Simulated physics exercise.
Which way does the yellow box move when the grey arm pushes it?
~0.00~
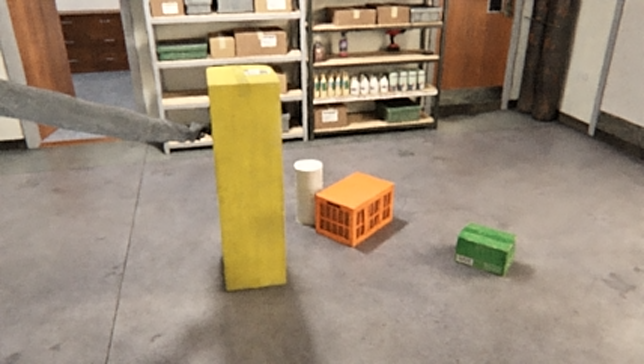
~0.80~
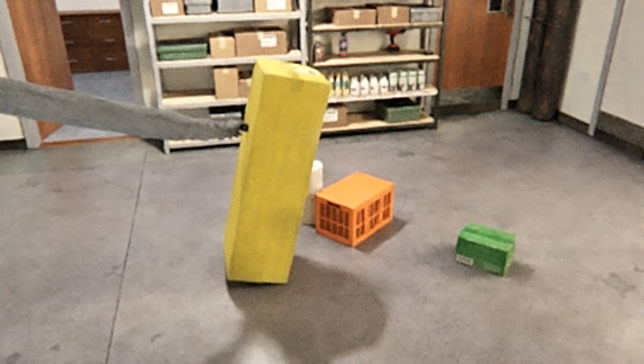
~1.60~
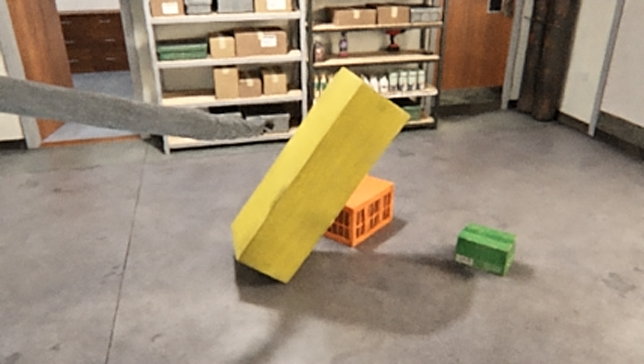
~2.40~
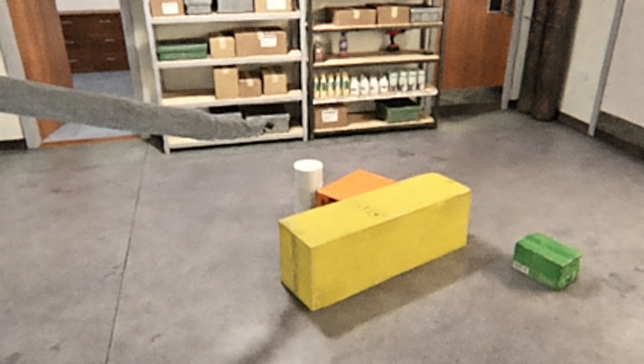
The yellow box moves to the right, tipping over as it goes.
